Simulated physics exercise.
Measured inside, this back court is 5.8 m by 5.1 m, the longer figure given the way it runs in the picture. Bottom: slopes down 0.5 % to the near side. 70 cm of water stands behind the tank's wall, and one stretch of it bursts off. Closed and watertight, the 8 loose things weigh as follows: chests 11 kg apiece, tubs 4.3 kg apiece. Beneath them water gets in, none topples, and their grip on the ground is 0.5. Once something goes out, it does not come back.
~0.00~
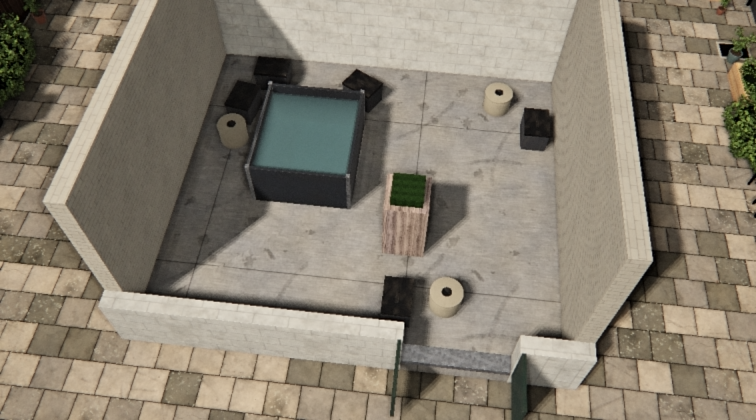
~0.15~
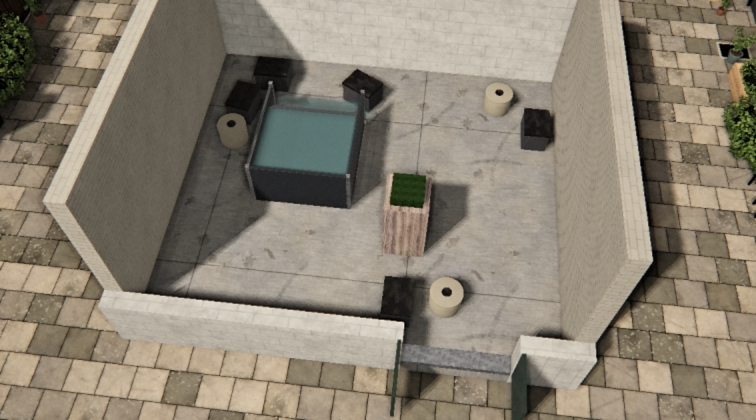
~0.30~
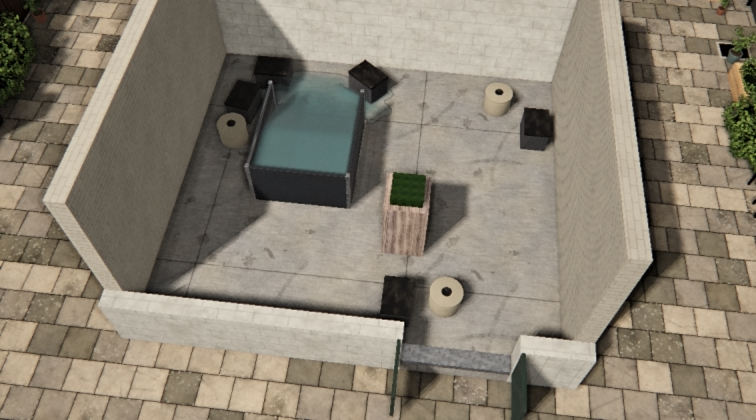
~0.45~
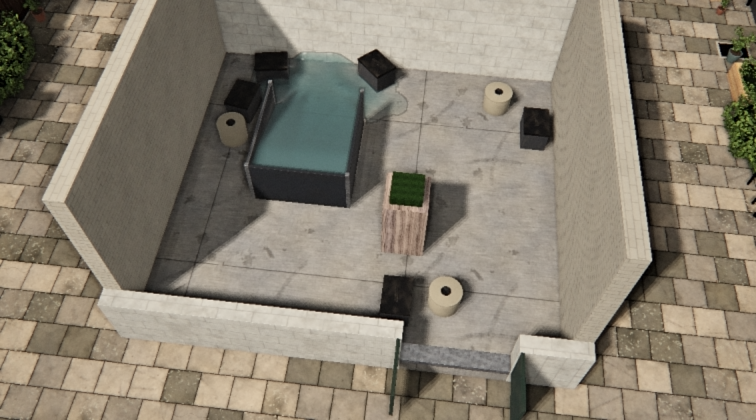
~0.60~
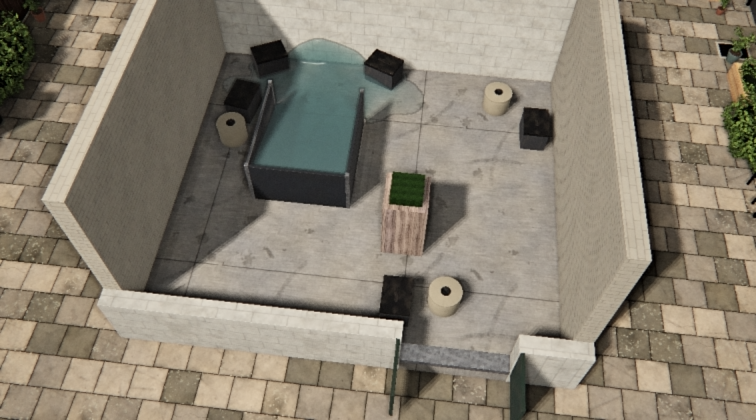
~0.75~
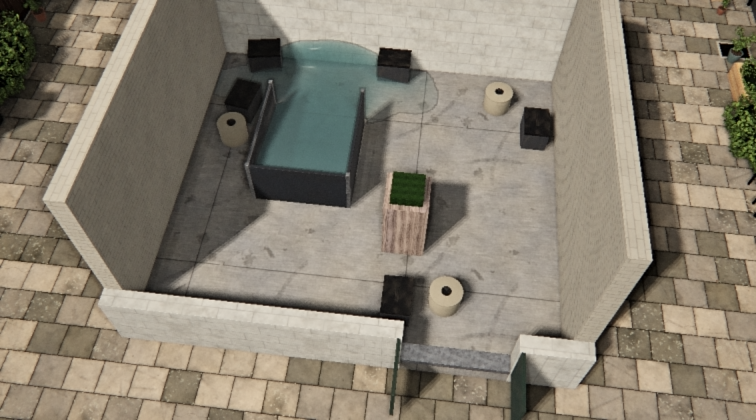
Blue-green water pours from the far side of a dark tank in a pale-walled, paved court, seen from high above by a still camera. Black boxes and three beige tubs stand around the grey floor, with a grass-topped planter near the middle. The water spreads in a clear sheet to the back wall, first nudging the box behind the tank's right corner back and rightward, then shifting the back-left one slightly.
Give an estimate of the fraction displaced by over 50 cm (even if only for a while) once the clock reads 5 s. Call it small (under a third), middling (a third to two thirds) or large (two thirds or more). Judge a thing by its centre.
Large, two thirds or more.
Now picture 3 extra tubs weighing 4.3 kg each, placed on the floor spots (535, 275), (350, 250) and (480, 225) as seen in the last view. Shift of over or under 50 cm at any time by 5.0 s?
Answers in order are crosses the line, does not cross and crosses the line.
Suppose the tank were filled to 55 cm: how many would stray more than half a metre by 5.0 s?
With that change, 6 of them.
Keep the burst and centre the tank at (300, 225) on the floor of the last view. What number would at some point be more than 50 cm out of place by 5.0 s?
Count: 6.
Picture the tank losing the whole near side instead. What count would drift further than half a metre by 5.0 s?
Then 6 of them would.
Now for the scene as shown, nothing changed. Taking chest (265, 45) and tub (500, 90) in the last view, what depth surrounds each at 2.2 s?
First about 10 cm, second about 12 cm.
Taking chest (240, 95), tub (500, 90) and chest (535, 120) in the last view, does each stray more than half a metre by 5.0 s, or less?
Taking them in turn, the answers are greater, greater and greater.
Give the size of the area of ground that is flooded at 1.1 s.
The covered patch comes to about 7.0 m2.
After 1.1 s 2 of 8 are over 50 cm from their spots; 1 afloat.
After 2.2 s 3 of 8 are over 50 cm from their spots; 4 afloat.
After 3.5 s 6 of 8 are over 50 cm from their spots; 4 afloat.
After 5.0 s 6 of 8 are over 50 cm from their spots, and 6 have been at some point; 6 afloat.
